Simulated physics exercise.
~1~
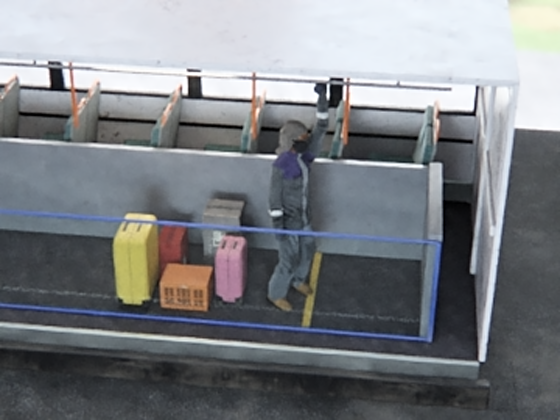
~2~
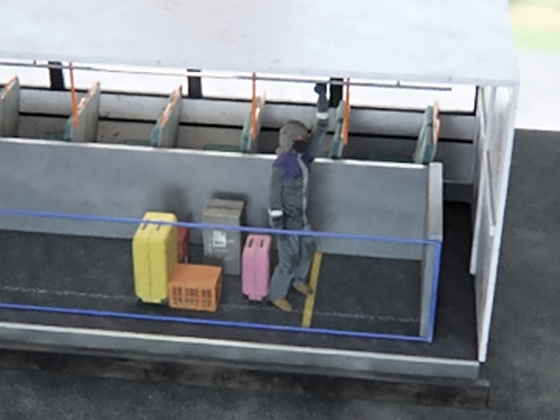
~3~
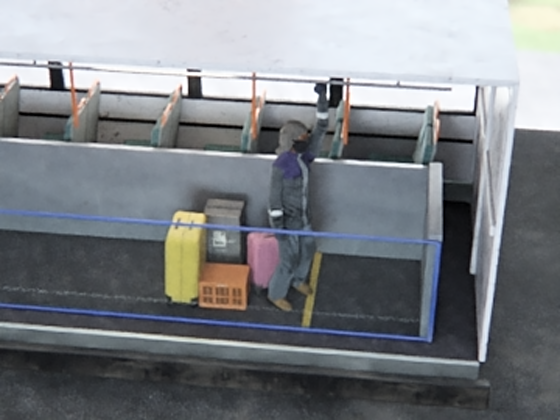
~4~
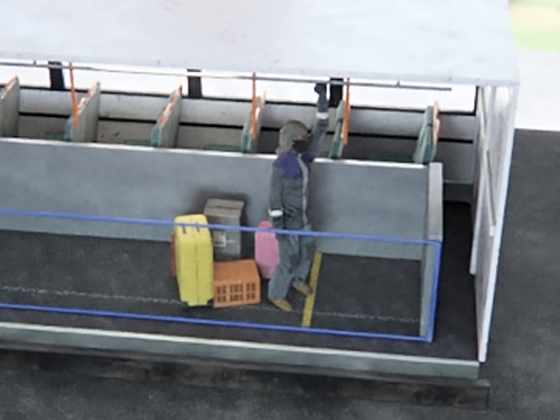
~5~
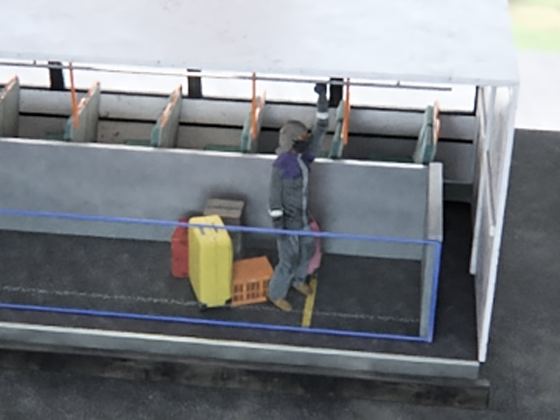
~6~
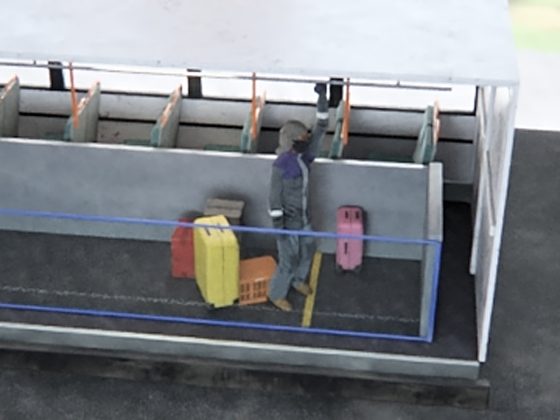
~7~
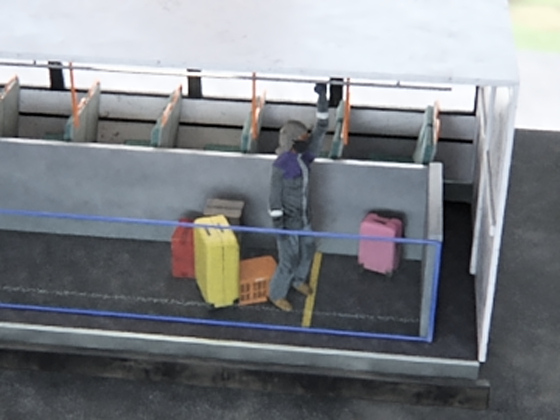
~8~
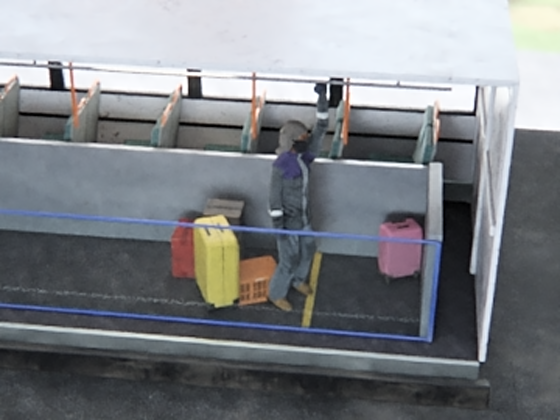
A pink wheeled case rolls right, passing behind a standing passenger and over a yellow line to the bay's far right end, while a yellow case and an orange crate slide a shorter way right and stop short of the line, near a red carton and grey bag.
